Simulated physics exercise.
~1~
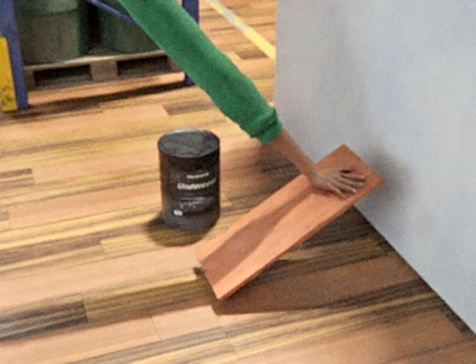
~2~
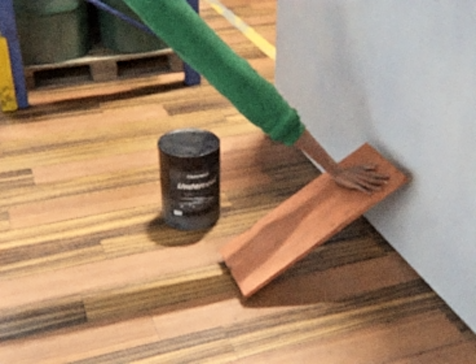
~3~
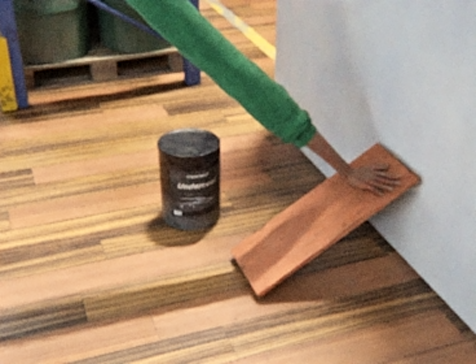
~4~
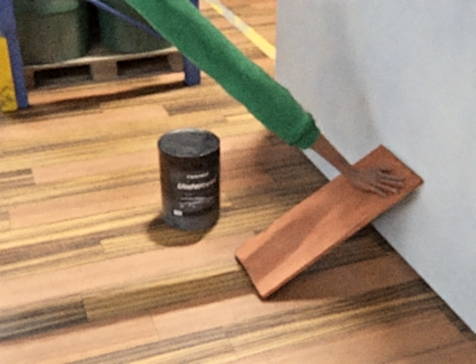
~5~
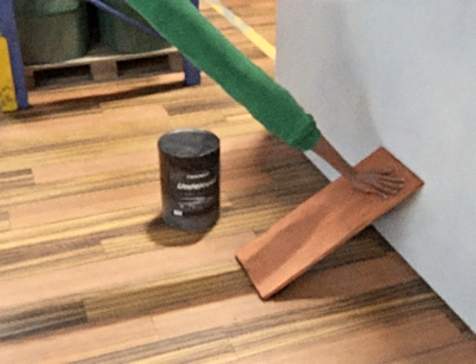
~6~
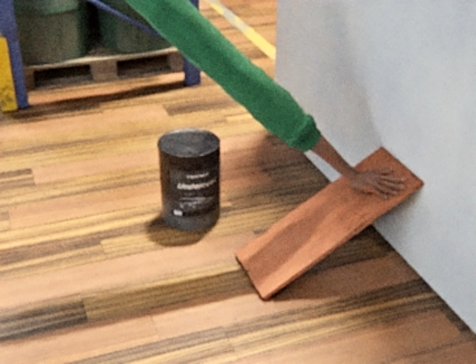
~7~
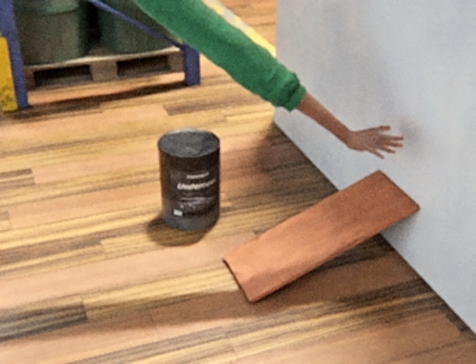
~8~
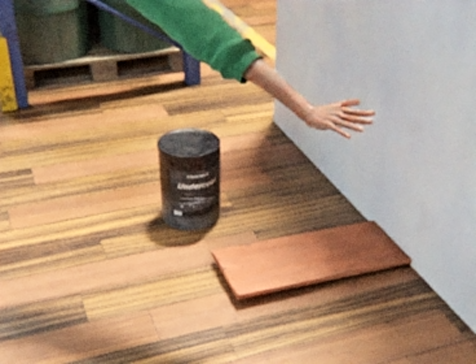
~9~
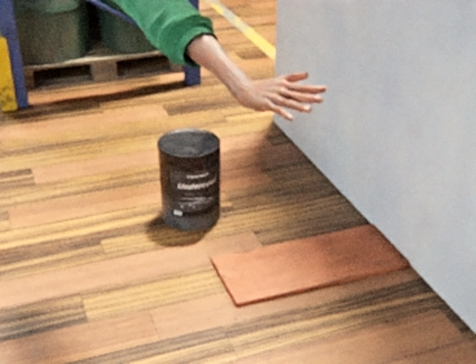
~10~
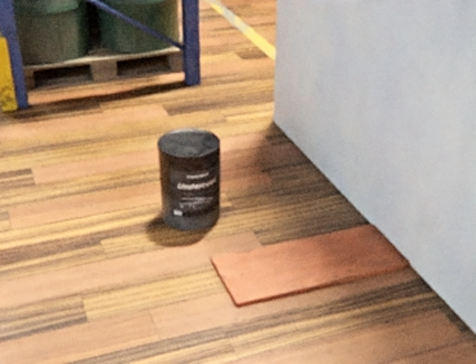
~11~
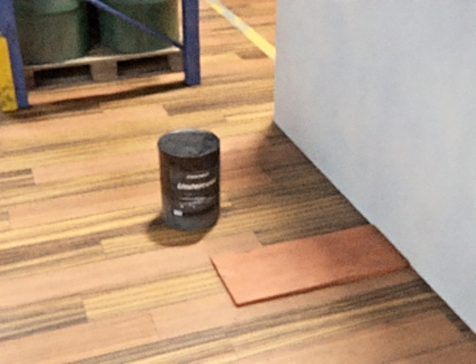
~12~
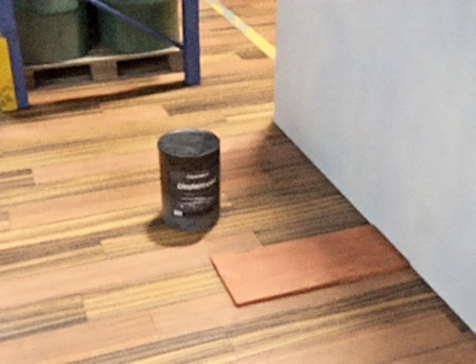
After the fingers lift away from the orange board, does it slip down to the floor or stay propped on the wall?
It slips down the wall once the hand lets go and ends up lying flat on the wooden floor.
